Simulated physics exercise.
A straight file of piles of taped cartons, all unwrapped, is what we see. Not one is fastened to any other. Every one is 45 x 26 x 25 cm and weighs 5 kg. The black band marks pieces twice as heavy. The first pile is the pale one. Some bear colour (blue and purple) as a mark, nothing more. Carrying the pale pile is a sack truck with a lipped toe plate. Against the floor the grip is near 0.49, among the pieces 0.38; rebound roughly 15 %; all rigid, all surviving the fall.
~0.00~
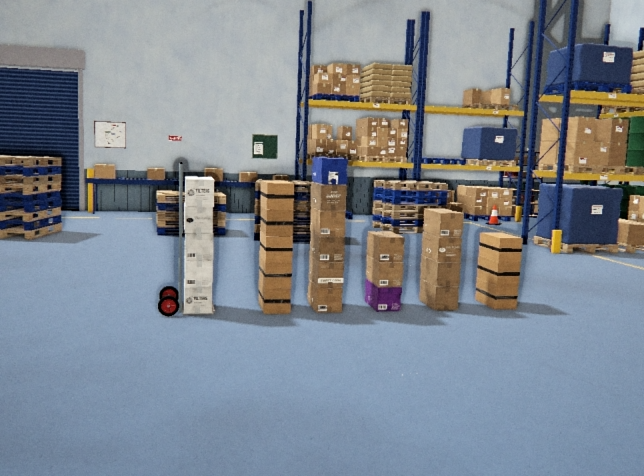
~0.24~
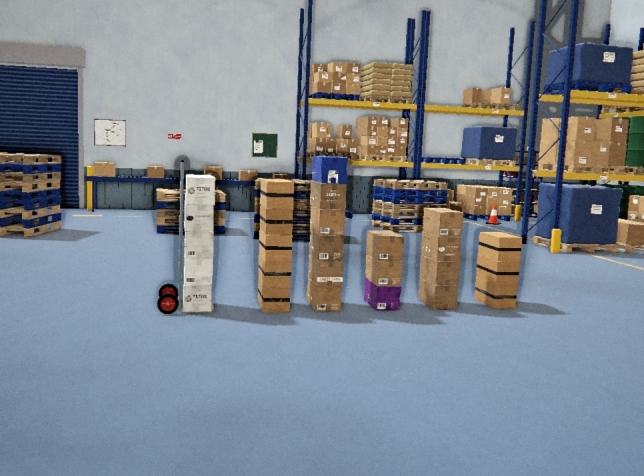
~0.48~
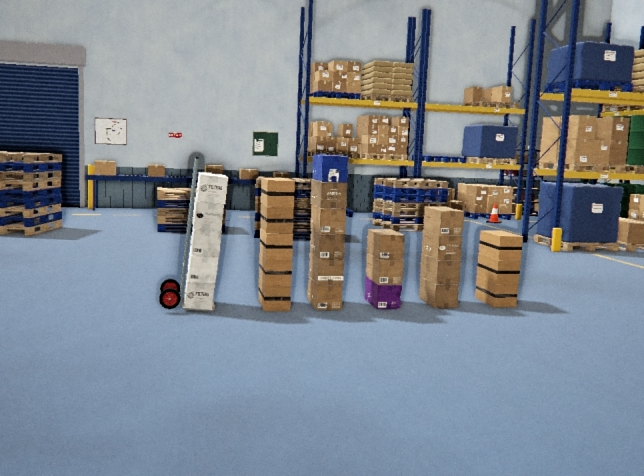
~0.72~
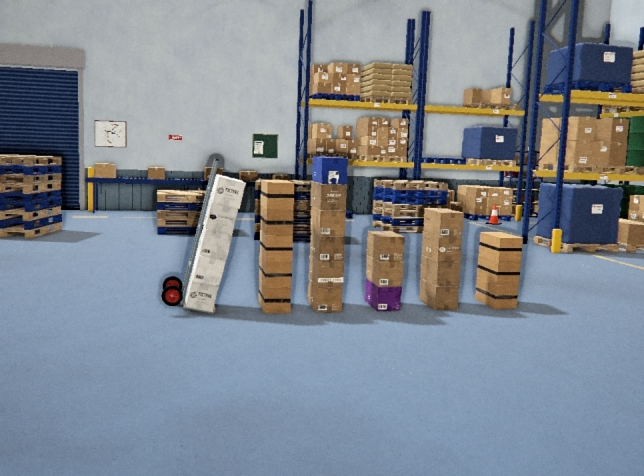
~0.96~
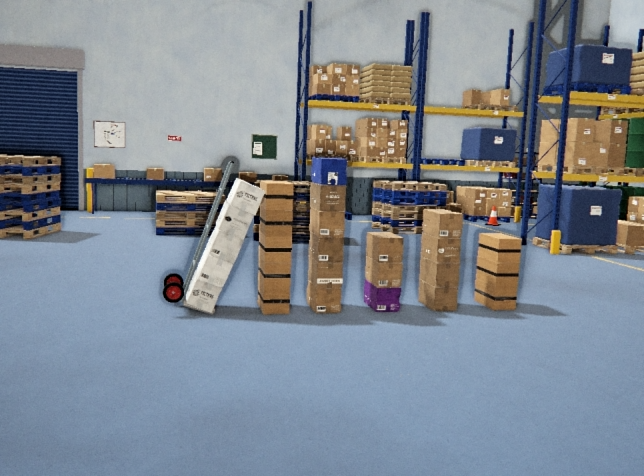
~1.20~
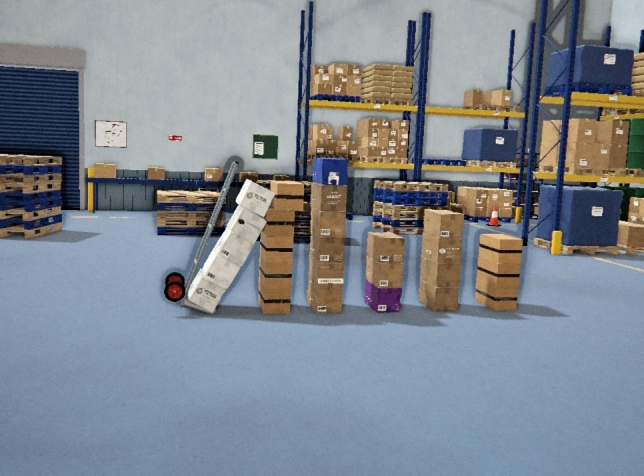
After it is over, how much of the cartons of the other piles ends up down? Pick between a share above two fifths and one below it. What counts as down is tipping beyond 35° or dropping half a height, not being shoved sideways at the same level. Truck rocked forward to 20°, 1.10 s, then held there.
A share below two fifths.
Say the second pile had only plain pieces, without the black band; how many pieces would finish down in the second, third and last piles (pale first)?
Down per pile - second: 5, third: 6, last: 3.
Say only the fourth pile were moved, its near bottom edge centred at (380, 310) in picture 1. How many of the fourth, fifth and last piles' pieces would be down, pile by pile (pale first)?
Pile tally - fourth: 0, fifth: 0, last: 0.
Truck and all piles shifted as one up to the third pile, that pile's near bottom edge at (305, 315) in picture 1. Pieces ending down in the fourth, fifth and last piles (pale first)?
Fourth 0, fifth 0, last 0.
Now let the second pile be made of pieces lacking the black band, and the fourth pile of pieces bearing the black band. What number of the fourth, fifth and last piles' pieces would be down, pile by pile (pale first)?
Result: Fourth pile 3, fifth pile 4, last pile 3.
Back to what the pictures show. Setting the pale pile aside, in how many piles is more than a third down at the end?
The total is 0.
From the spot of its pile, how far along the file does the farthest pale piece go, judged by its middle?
About 60 cm along the file.
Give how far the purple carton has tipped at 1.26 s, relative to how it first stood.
It's at some 0 degrees.
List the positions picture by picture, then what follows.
In the first frame (places mark the middle of the side facing us), truck frame (181, 194) 0° forward; blue carton (335, 172); purple carton (390, 300); the rest undisturbed.
In the second frame, truck frame (182, 192) 1° forward; blue carton (334, 170).
In the third frame, truck frame (194, 189) 6° forward, top of the pale pile leaning 6°; blue carton (335, 169); the rest undisturbed.
In the fourth frame, truck frame (210, 190) 13° forward, top of the pale pile leaning 13°; blue carton (335, 171); the rest undisturbed.
In the fifth frame, truck frame (222, 191) 19° forward, top of the pale pile leaning 22°; blue carton (334, 172); the rest undisturbed.
In the sixth frame, truck frame (226, 191) 20° forward, top of the pale pile leaning 25°; blue carton (335, 172); purple carton (389, 300); one has shifted.
After 1.26 s, 0 of the pale pile down; none of the 21 other cartons down, 1 disturbed.
After 1.42 s, 0 of the pale pile down; none of the 21 other cartons down, 3 disturbed.
At rest (2.1 s), 0 of the pale pile down; none of the 21 other cartons down, 3 disturbed; blue carton unmoved; purple carton unmoved. That is 0 per cent. As the last picture would show them, middles, blue carton near (330, 171), purple carton near (383, 295).
